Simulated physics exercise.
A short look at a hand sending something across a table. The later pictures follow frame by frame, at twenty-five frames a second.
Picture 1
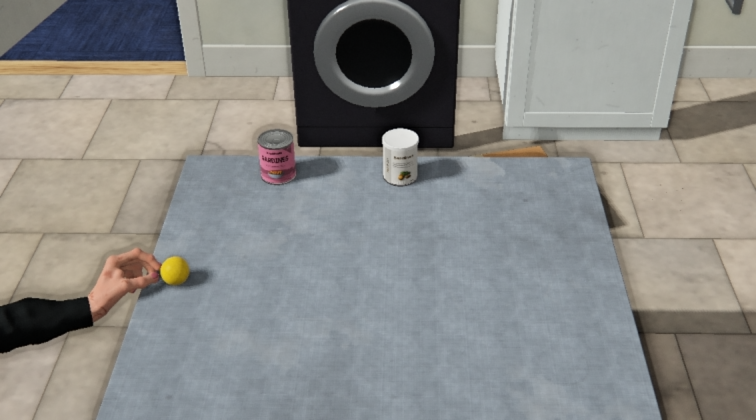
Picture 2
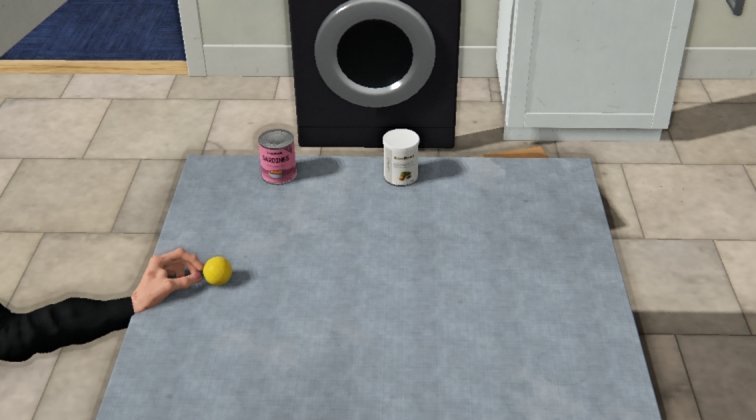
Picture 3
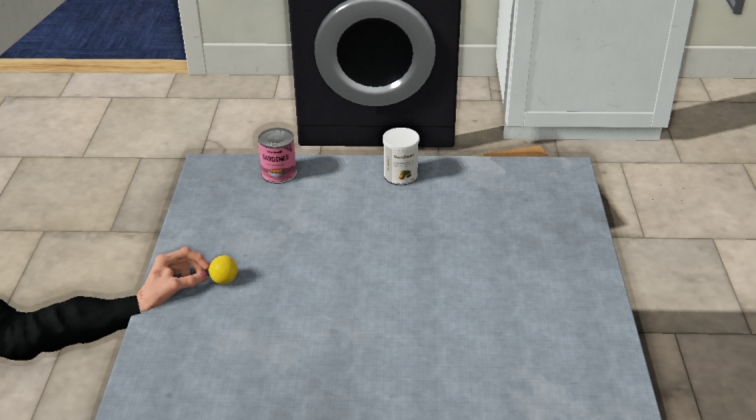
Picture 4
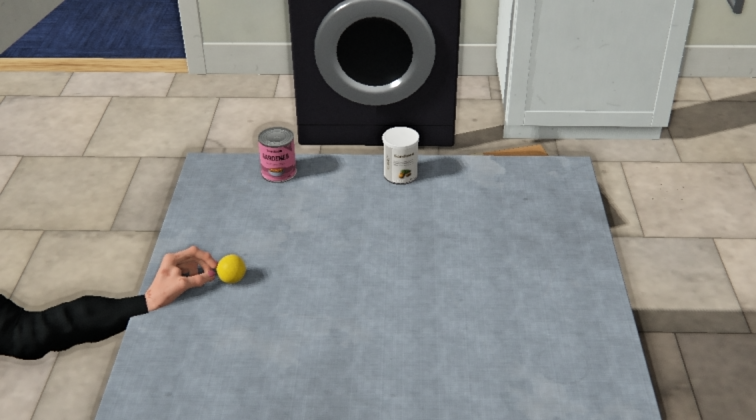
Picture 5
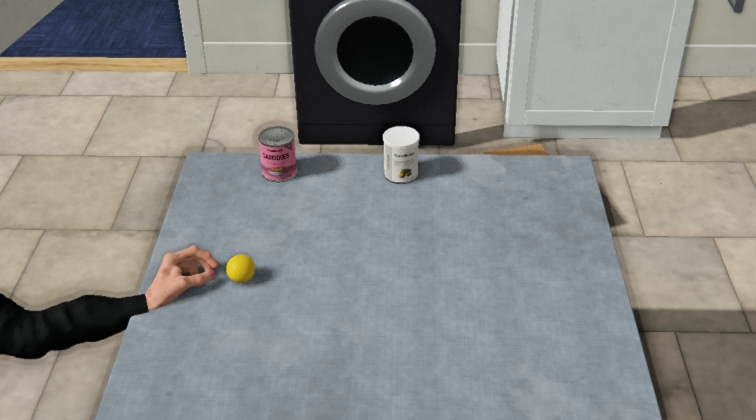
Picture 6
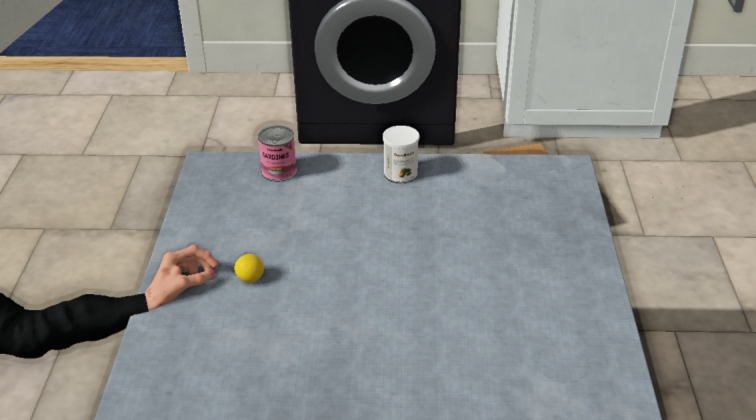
A yellow lemon sits at the fingertips of a dark-sleeved hand on the left of a blue-grey tabletop, seen from above and in front in a room with pale floor tiles. A pink tin and a white tub stand along the far edge, before a black washing machine and pale cabinet. The hand pushes the lemon rightward, then halts as it moves a short way clear, the camera still.
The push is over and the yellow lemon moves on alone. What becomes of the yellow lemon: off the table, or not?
The yellow lemon stays on the table.
Then, 0.10 s past the last view, yellow lemon displaced about its own width near (269, 268).
Then, 0.20 s past the last view, yellow lemon displaced well along near (286, 269).
Then, 0.40 s past the last view, yellow lemon displaced well along near (311, 269).
Then, 0.60 s past the last view, yellow lemon displaced well along near (326, 269).
Finally, moved from the start, yellow lemon. Final places as the last picture's camera would see them, yellow lemon near (330, 269).
